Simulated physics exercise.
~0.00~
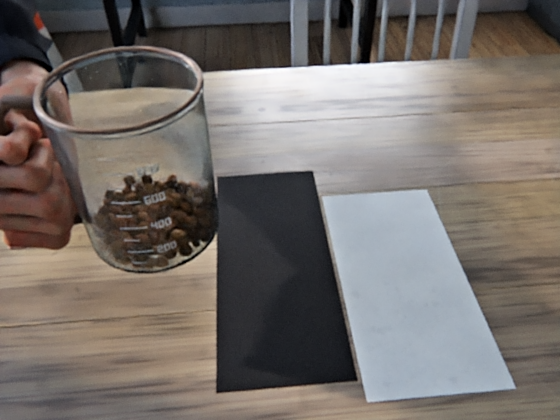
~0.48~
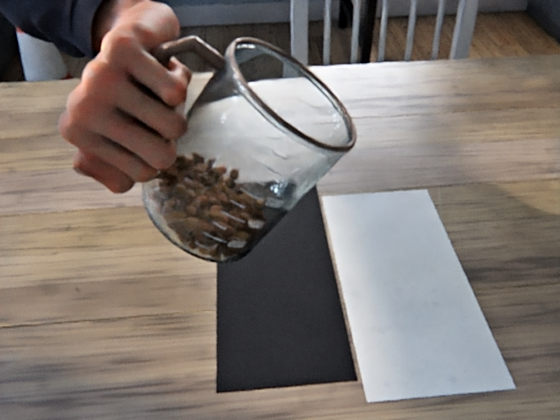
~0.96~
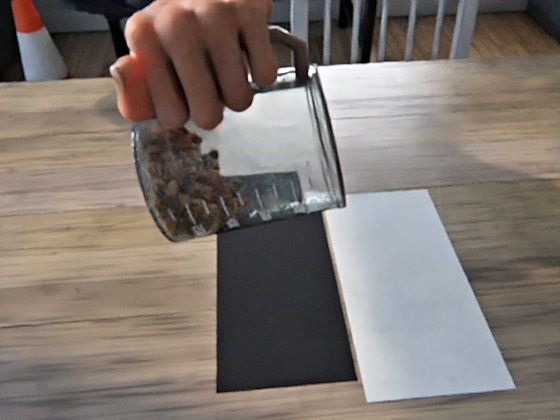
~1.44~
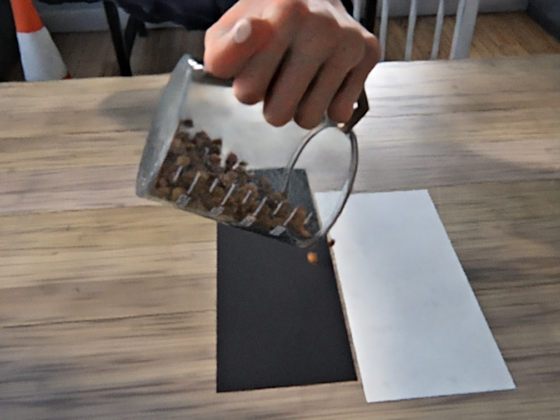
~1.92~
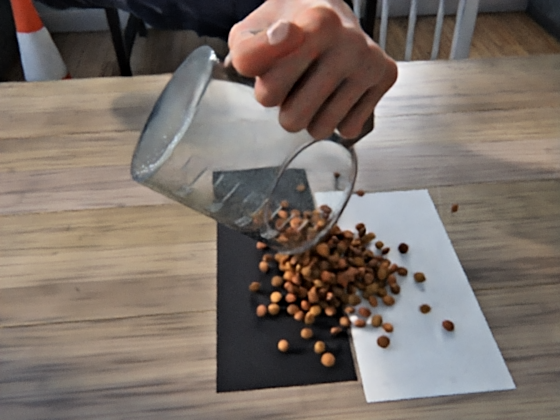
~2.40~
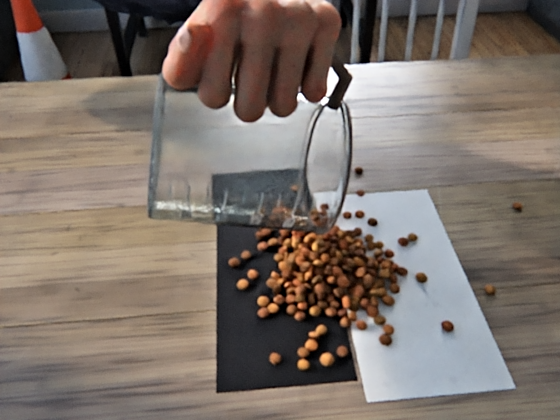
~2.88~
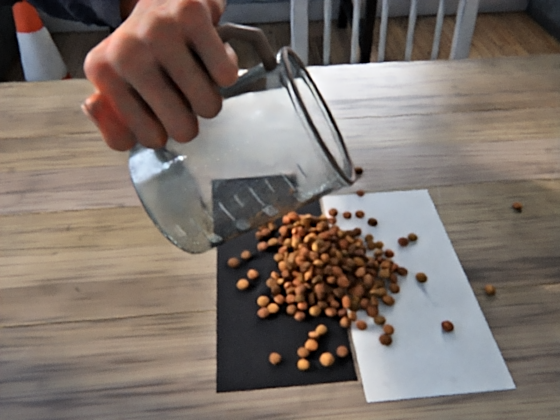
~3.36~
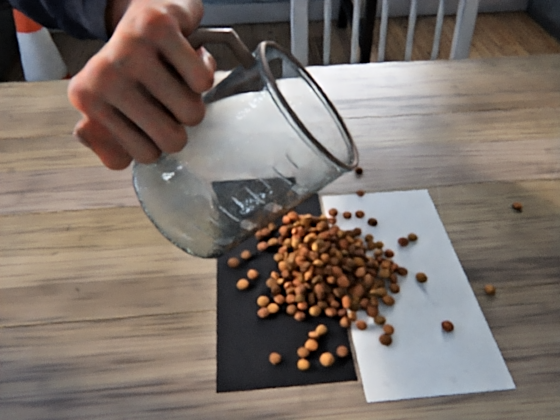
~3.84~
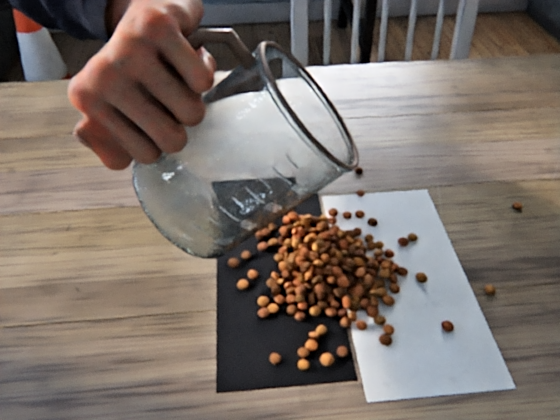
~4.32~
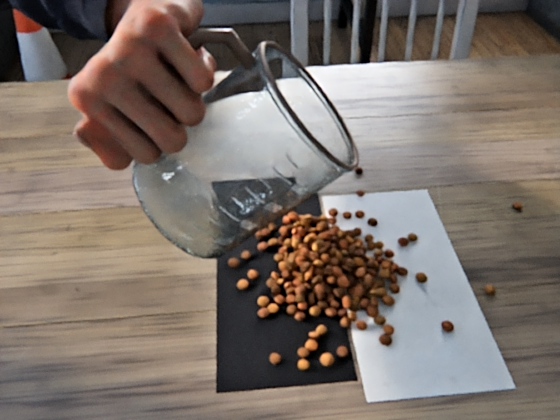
The footage shows a hand tipping a glass jug of brown kibble over a black mat and a white mat on a wooden table, spilling the pieces across both, with a few strays beyond, then turning the emptied jug partly back and holding it still.
